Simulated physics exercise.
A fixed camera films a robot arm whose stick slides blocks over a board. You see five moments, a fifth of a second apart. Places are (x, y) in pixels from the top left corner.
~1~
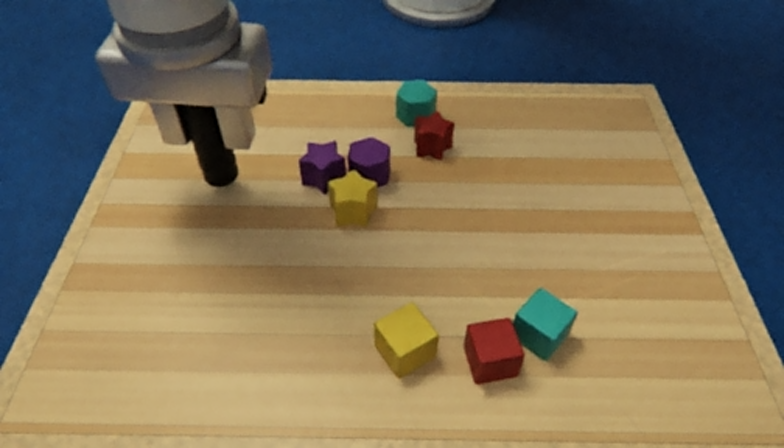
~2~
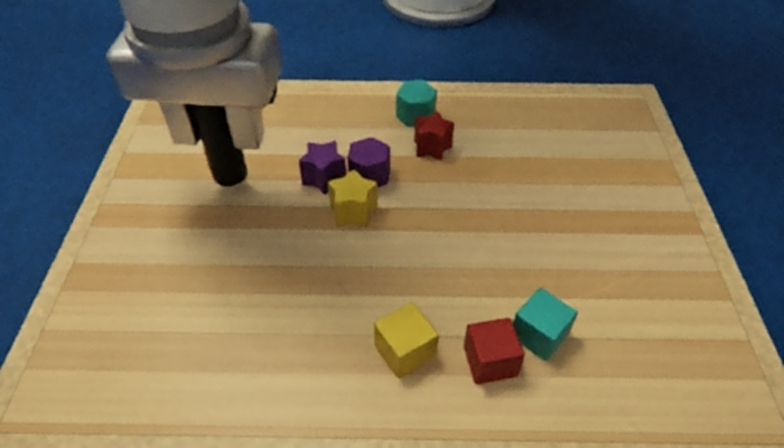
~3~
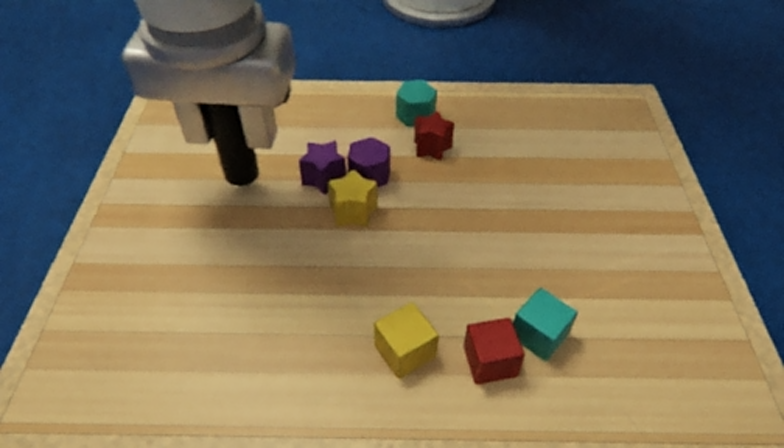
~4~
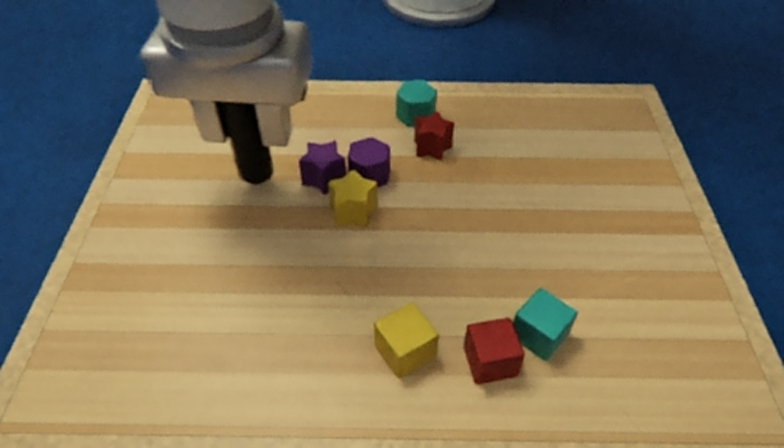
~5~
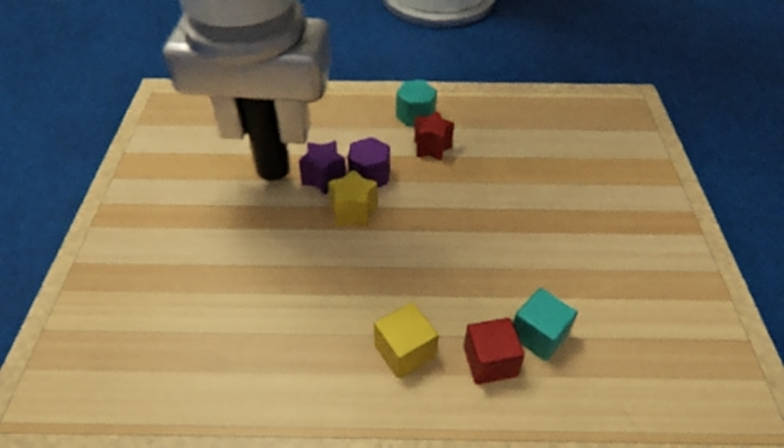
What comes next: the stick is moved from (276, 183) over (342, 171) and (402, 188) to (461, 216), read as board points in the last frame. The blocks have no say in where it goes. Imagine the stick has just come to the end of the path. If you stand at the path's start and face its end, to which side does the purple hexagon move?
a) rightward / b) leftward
Option b.
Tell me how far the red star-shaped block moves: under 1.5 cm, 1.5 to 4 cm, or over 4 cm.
The distance will be below 1.5 cm.
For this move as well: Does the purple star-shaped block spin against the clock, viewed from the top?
Yes.
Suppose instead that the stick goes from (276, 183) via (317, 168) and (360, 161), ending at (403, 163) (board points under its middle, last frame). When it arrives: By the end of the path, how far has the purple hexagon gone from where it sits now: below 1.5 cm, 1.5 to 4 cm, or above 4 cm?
Overall it shifts more than 4 cm.
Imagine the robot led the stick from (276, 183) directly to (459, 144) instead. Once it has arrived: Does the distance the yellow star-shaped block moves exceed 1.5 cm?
In short: No.
On the path given first. One third of the way, stick at (342, 159); purple star-shaped block at (371, 157), turned 10° clockwise; yellow star-shaped block at (360, 188), turned 30° clockwise; purple hexagon at (410, 150), turned 20° anticlockwise.
Two thirds of the way, stick at (403, 176); purple star-shaped block at (438, 171); yellow star-shaped block at (362, 189), turned 35° clockwise; purple hexagon at (473, 159), turned 30° anticlockwise.
At the end, stick at (462, 204); purple star-shaped block at (498, 185), turned 35° anticlockwise; yellow star-shaped block at (362, 189), turned 35° clockwise; purple hexagon at (514, 159), turned 70° anticlockwise; red star-shaped block unmoved.
